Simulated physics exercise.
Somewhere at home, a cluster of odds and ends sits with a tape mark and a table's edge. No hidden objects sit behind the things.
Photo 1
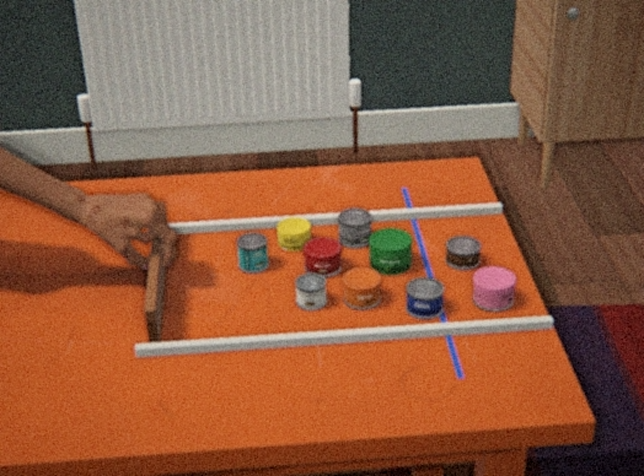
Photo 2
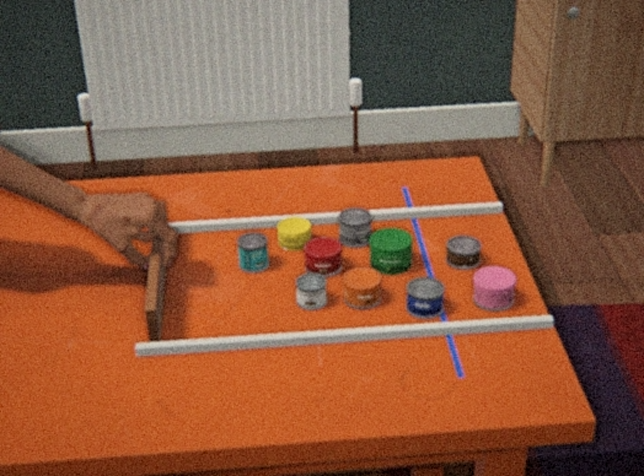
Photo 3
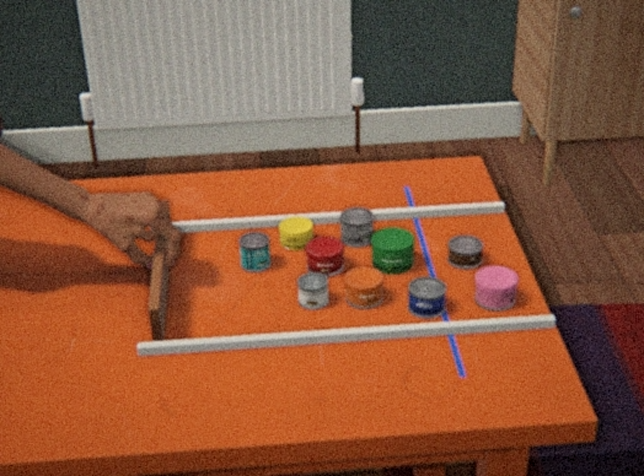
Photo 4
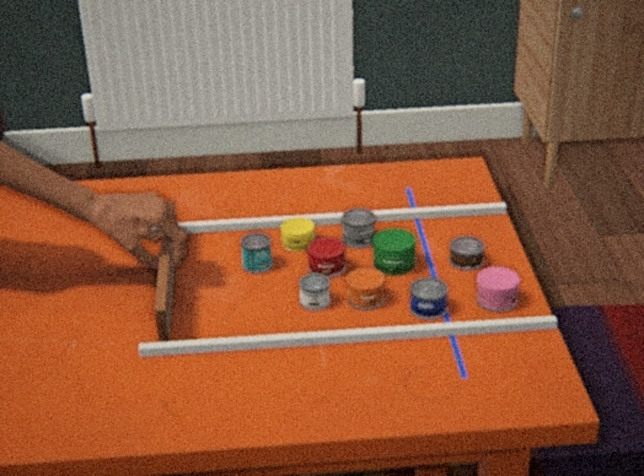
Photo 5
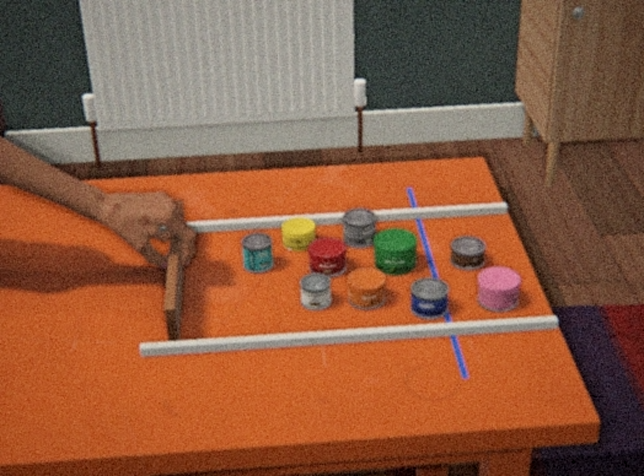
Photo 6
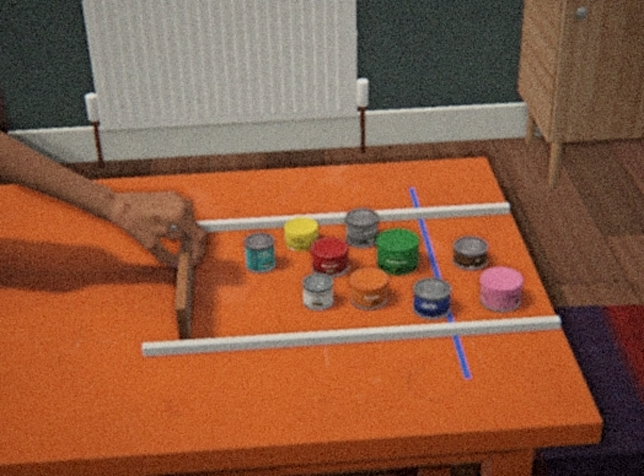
A hand reaching in from the left slides an upright brown board a short way rightward across an orange table, seen from above at an angle in a room with a white radiator. Between two pale rails sit small teal, yellow, red, white, grey, orange, green and blue tins, with brown and pink ones beyond a blue line. The tins stay put, untouched, while the view shifts very slightly.
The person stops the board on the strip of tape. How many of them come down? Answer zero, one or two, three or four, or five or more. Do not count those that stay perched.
Zero.
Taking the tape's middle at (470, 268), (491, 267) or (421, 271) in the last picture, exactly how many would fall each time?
You'd get 1, then 5, then 0.
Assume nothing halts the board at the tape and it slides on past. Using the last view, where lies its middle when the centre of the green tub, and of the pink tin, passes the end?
The middle sits near (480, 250) for the first and near (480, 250) for the other.
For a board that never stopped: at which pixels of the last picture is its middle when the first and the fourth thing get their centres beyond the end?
At (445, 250) for the first, at (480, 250) for the fourth.
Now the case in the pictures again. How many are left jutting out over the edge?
My count gives 1.
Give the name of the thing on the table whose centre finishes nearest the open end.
Brown tin.
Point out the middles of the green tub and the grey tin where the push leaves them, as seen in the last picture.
Result: One at about (480, 241), the other at about (474, 222).
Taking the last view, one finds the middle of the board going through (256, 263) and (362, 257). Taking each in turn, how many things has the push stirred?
The counts are 1 and 8.
A little later, none off yet; pink tin at rest near (501, 289); brown tin at rest near (470, 253); blue tin at rest near (432, 299).
Next, none off yet; pink tin at rest near (501, 289); brown tin shifted a little near (482, 252); blue tin shifted a little near (448, 303).
When it is over, the number that fall off is zero.
